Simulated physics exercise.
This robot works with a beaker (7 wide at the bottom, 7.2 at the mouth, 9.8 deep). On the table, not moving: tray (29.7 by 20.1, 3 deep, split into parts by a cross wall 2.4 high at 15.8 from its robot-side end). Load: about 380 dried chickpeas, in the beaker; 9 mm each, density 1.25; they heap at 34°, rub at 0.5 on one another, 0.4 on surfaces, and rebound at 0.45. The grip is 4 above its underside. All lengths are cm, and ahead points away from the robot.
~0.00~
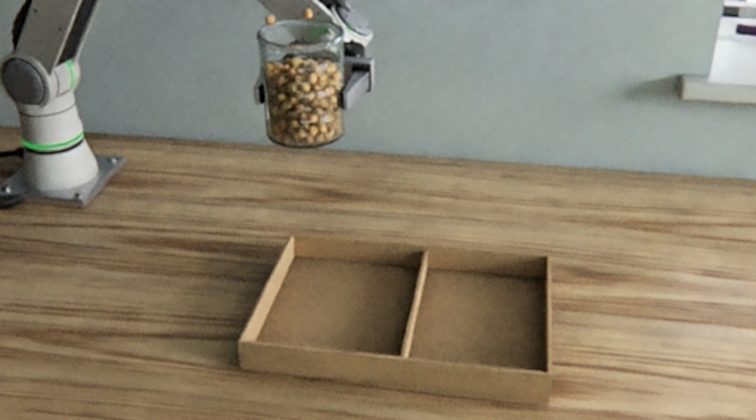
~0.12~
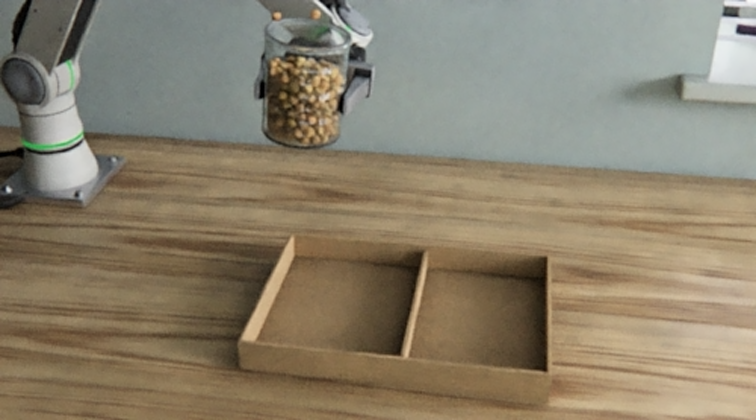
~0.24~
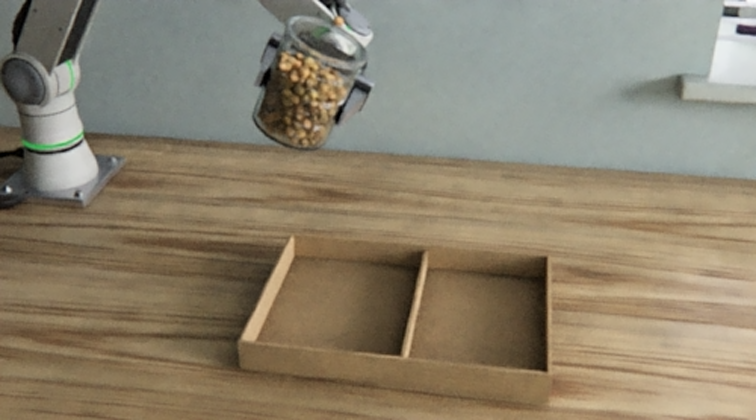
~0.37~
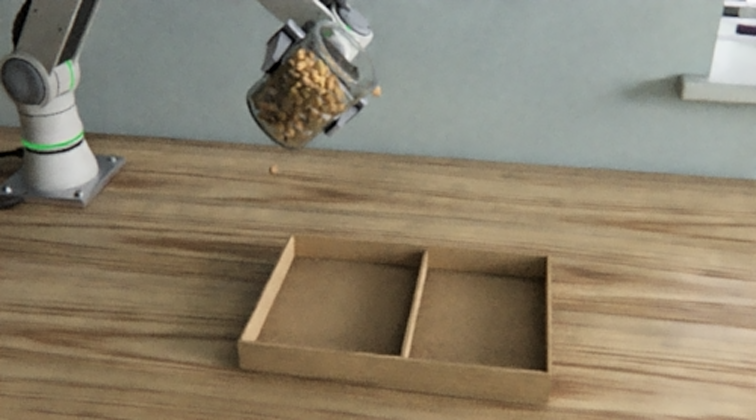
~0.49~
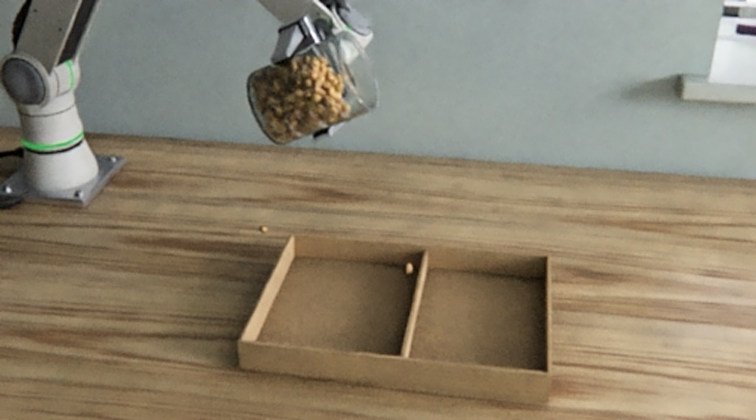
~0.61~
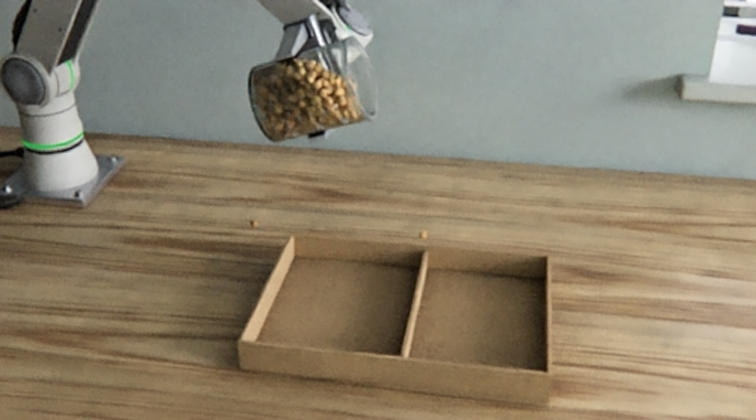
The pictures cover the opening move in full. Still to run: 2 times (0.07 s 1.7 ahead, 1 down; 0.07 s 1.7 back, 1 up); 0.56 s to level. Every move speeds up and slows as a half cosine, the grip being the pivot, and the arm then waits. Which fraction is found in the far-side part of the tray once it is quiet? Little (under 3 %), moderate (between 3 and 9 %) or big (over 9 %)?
Share in the far-side part of the tray: Moderate (between 3 and 9 %).
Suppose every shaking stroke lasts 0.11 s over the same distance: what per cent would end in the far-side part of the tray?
It would be near 0 per cent.
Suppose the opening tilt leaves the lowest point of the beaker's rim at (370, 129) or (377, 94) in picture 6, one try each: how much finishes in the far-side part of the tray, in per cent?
About 25 and 0 per cent.
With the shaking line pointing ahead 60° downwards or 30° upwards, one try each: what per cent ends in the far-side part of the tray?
About 5 and 25 per cent.
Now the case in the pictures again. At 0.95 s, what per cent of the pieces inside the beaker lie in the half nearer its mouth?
Roughly 40 per cent.
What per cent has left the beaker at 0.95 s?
About 5 per cent by then.
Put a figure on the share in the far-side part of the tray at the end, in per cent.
About 6 per cent.
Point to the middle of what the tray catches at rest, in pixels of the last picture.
At about (457, 321).
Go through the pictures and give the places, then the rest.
In the first picture, the beaker middle at (303, 85), level; upper third of the load around (302, 75), from x 270 to 335, top at y 15; 377 in the beaker.
In the second picture, the beaker middle at (305, 85), tilted 7° forward; upper third of the load around (303, 76), from x 270 to 340, top at y 15.
In the third picture, the beaker middle at (307, 86), tilted 25° forward; upper third of the load around (303, 76), from x 260 to 345, top at y 20; 376 in the beaker, 1 in flight or on a rim.
In the fourth picture, the beaker middle at (310, 88), tilted 46° forward; upper third of the load around (303, 76), from x 255 to 375, top at y 50; 375 in the beaker, 2 in flight or on a rim.
In the fifth picture, the beaker middle at (312, 91), tilted 64° forward; upper third of the load around (304, 77), from x 255 to 410, top at y 60; 375 in the beaker, 1 in the robot-side part, 1 in flight or on a rim.
In the sixth picture, the beaker middle at (313, 92), tilted 71° forward; upper third of the load around (299, 79), from x 255 to 425, top at y 60; 375 in the beaker, 1 in the robot-side part, 1 in flight or on a rim.
After 0.95 s, tilted 69° forward, highest piece 27 above the table; 353 in the beaker, 7 in the far-side part, 1 on the table or floor, 16 in flight or on a rim.
After 1.28 s, tilted 15° forward, highest piece 30 above the table; 350 in the beaker, 18 in the far-side part, 8 in the robot-side part, 1 on the table or floor.
After 1.65 s, level, highest piece 30 above the table; 350 in the beaker, 19 in the far-side part, 7 in the robot-side part, 1 on the table or floor.
After 2.70 s, level, highest piece 30 above the table; 350 in the beaker, 19 in the far-side part, 7 in the robot-side part, 1 on the table or floor.
In the end, 350 in the beaker, 19 in the far-side part, 7 in the robot-side part, 1 on the table or floor. That is 5 % in the far-side part of the tray.
